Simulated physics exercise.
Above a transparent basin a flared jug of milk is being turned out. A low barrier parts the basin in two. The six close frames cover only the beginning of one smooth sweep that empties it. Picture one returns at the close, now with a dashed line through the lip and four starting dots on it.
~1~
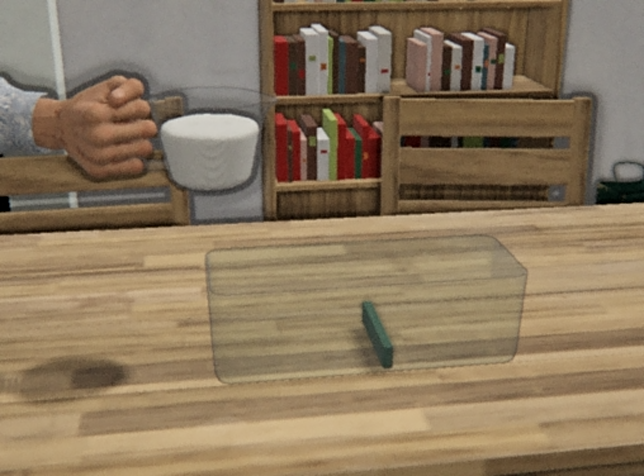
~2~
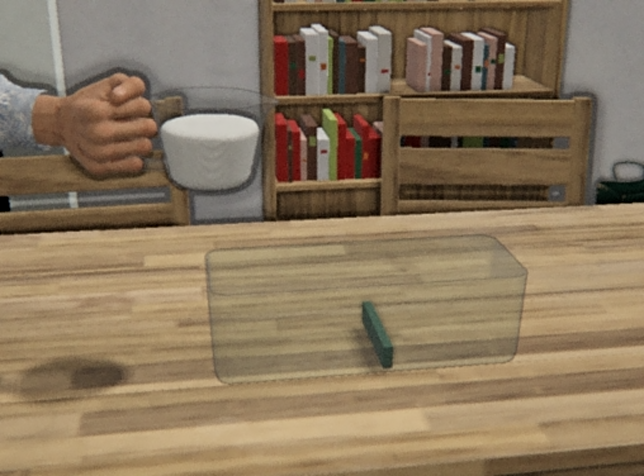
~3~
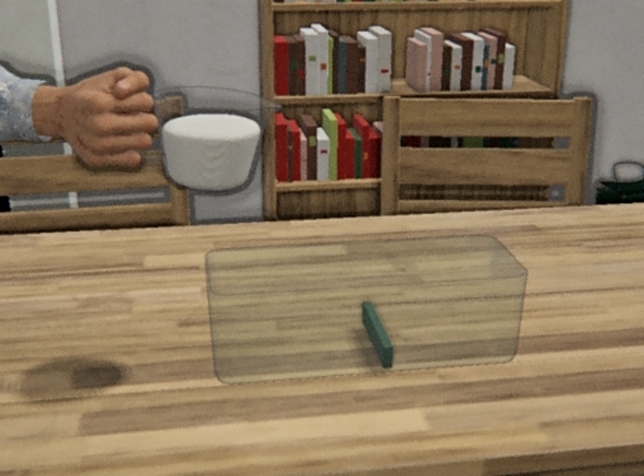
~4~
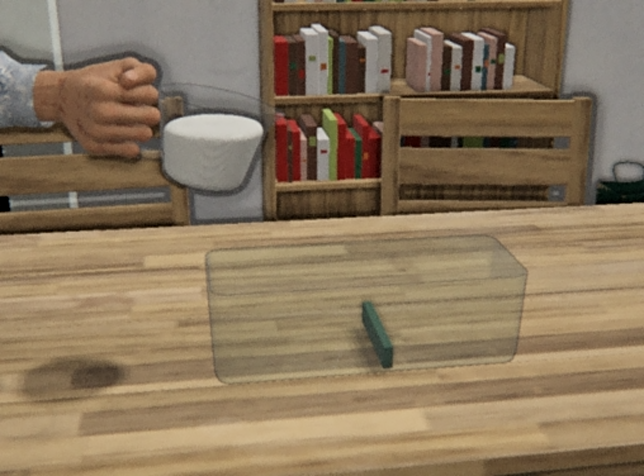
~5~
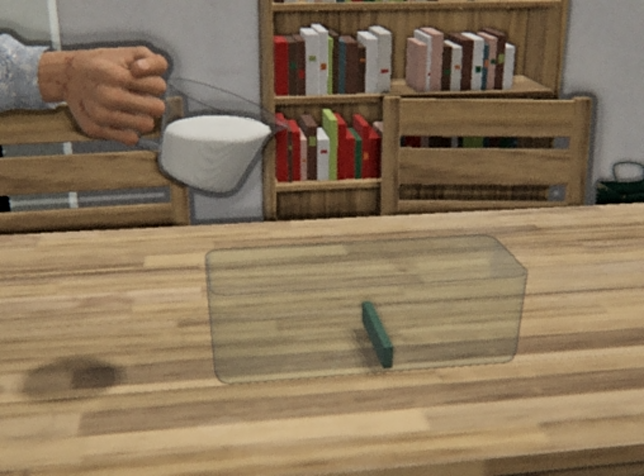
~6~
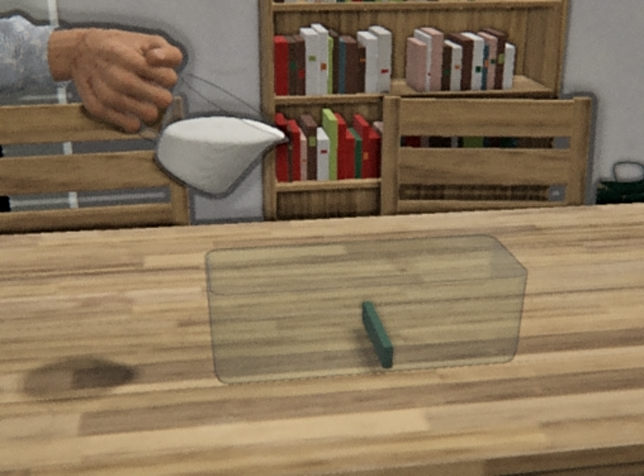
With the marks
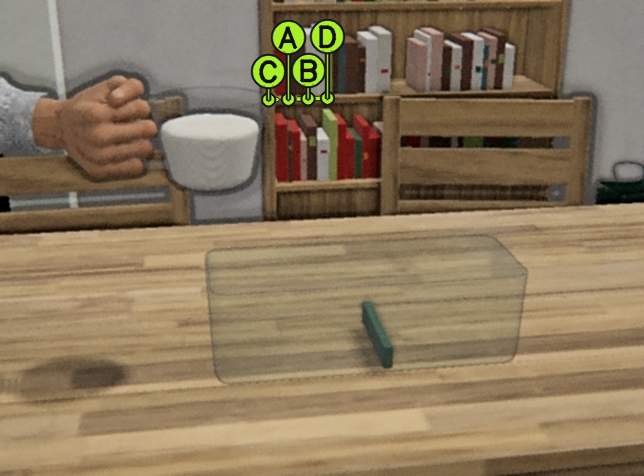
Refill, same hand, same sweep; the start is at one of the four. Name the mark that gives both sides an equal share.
Place D does it best.
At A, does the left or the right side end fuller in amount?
The left one.
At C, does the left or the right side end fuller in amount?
The left one.
On the marked copy, A at (288, 99); B at (308, 98); C at (268, 99); D at (327, 98).
With A, about 86 % ends left of the wall and 10 % right of it; 3 % is lost outside.
With B, about 86 % ends left of the wall and 10 % right of it; 4 % is lost outside.
With C, about 84 % ends left of the wall and 14 % right of it.
With D, about 52 % ends left of the wall and 47 % right of it.
